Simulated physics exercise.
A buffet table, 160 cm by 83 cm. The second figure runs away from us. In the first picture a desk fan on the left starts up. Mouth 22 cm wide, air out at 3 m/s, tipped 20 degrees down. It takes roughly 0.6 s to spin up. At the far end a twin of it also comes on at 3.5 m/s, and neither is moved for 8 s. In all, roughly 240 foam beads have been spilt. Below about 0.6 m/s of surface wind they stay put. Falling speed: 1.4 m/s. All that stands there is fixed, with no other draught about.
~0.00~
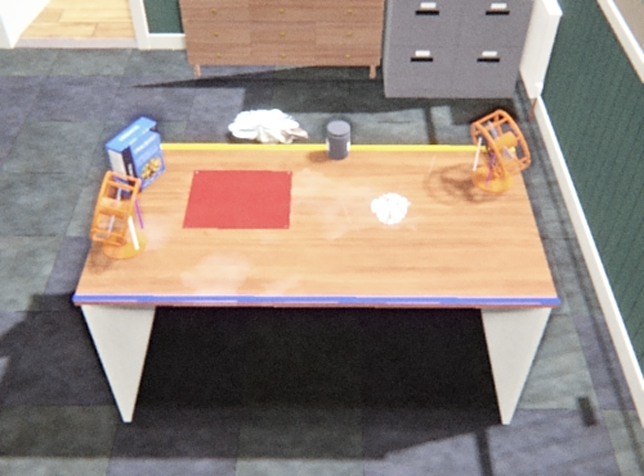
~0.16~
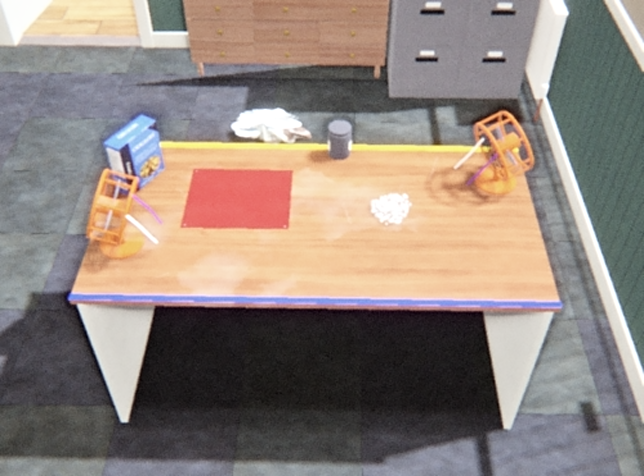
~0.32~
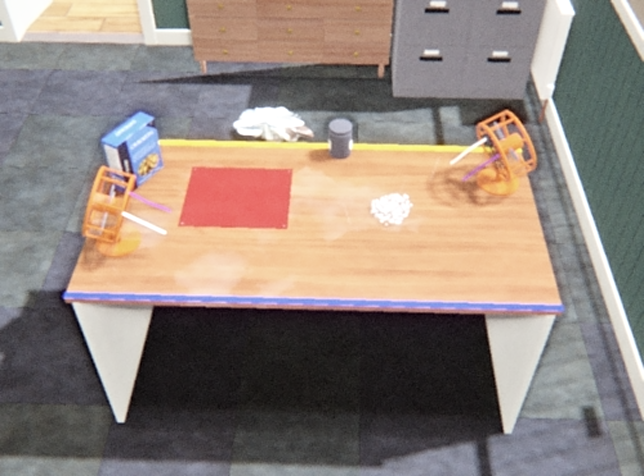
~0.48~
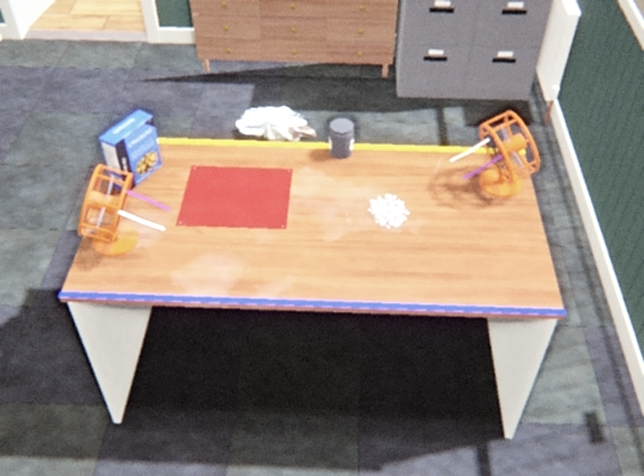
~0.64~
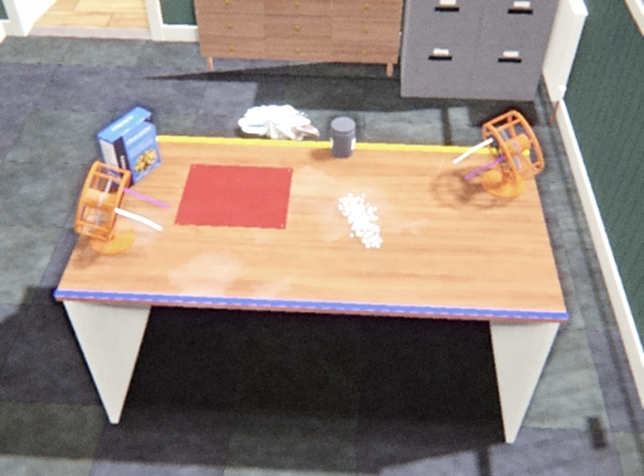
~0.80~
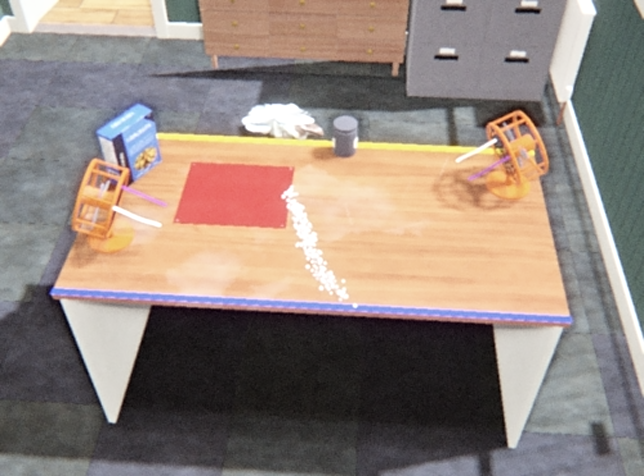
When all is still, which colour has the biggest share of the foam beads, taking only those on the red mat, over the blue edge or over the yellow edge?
Blue.
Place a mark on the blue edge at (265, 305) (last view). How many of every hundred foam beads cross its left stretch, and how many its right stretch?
1 % left and 70 % right.
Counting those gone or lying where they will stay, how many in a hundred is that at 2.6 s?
About 100 per cent.
After 1.6 s, 28 % are over the yellow edge, 71 % over the blue edge and 0 % on the red mat; 94 % are gone or lie where they will stay.
After 2.6 s, 29 % are over the yellow edge, 71 % over the blue edge and 0 % on the red mat; 100 % are gone or lie where they will stay.
After 4.4 s, 29 % are over the yellow edge, 71 % over the blue edge and 0 % on the red mat; 100 % are gone or lie where they will stay.
After 8.0 s, at the end, 29 % are over the yellow edge, 71 % over the blue edge and 0 % on the red mat.
